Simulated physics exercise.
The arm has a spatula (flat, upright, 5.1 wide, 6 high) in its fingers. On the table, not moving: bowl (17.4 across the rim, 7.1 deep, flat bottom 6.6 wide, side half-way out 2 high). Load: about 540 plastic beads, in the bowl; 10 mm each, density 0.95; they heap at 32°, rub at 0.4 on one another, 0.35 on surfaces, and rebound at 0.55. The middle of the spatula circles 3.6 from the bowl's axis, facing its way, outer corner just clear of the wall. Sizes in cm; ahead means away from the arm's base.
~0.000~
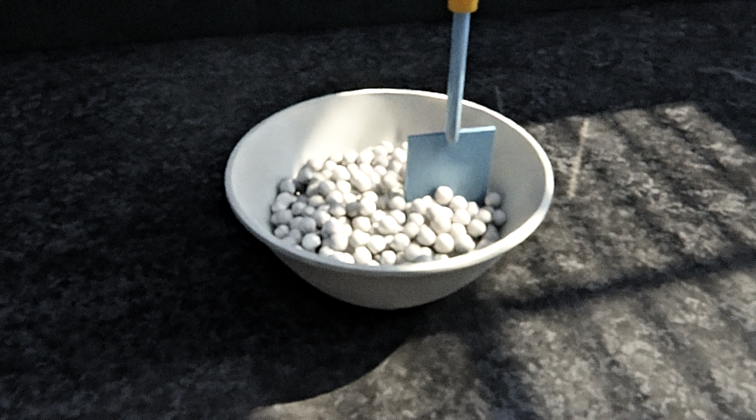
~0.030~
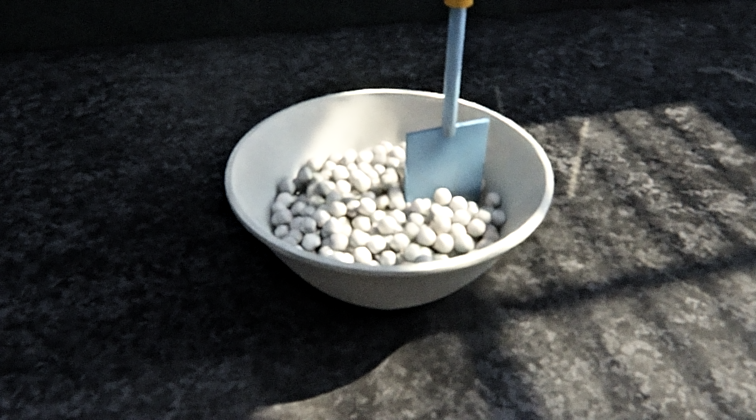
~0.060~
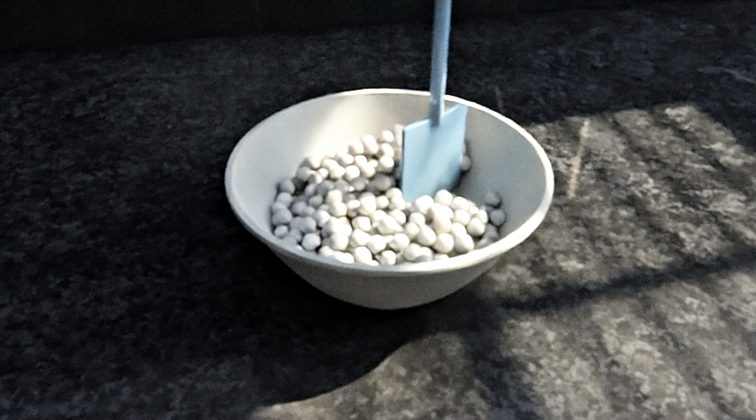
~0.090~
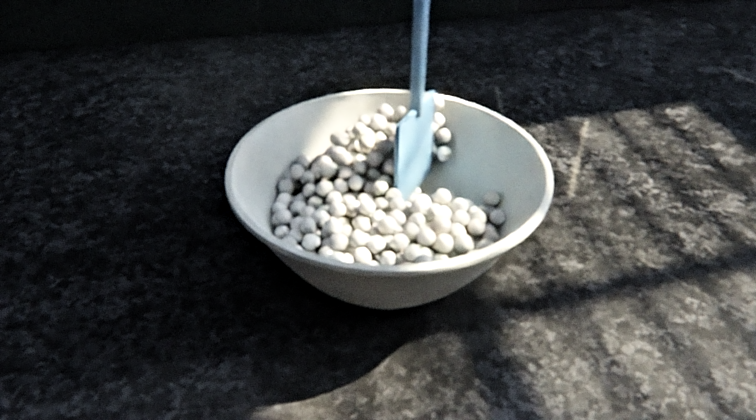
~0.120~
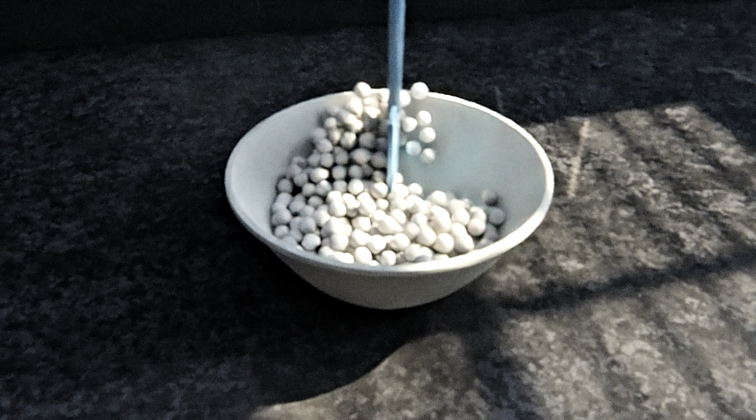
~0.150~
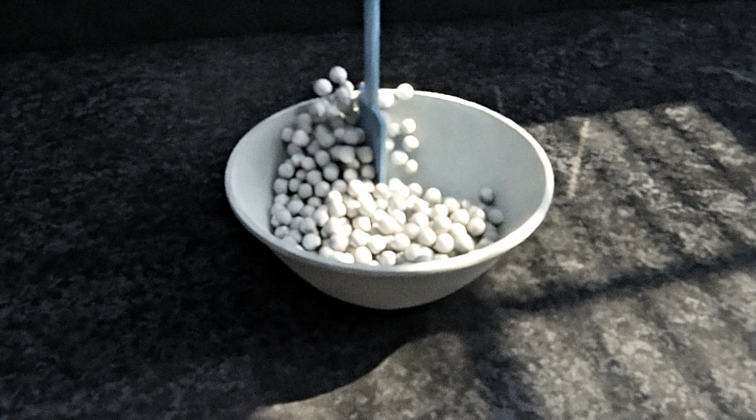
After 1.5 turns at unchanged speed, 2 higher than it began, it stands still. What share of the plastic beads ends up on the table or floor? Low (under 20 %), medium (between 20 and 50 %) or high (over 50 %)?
On the table or floor the share is low, under 20 %.
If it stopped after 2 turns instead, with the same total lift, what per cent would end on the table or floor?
In that case some 15 per cent.
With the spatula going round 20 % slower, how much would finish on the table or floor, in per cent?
Then about 10 per cent.
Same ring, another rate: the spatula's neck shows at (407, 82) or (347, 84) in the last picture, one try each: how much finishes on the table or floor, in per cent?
Some 5 and 25 per cent.
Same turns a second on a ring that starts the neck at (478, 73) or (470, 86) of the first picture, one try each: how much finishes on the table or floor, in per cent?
About 0 and 10 per cent.
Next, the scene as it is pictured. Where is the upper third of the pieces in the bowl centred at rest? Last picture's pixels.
Around (383, 209).
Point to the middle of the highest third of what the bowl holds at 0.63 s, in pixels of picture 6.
Around (385, 179).
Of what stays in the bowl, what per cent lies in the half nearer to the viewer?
Roughly 50 per cent.
By 0.39 s, 266° round, highest piece 10 above the table; 496 in the bowl, 25 on the table or floor, 17 in flight or on the tool.
By 0.63 s, 79° round, highest piece 8 above the table; 464 in the bowl, 68 on the table or floor, 6 in flight or on the tool.
By 0.95 s, 180° round, highest piece 6 above the table; 461 in the bowl, 77 on the table or floor.
By 1.65 s, 180° round, highest piece 6 above the table; 461 in the bowl, 77 on the table or floor.
Final count, 461 in the bowl, 77 on the table or floor. That is 14 % on the table or floor.
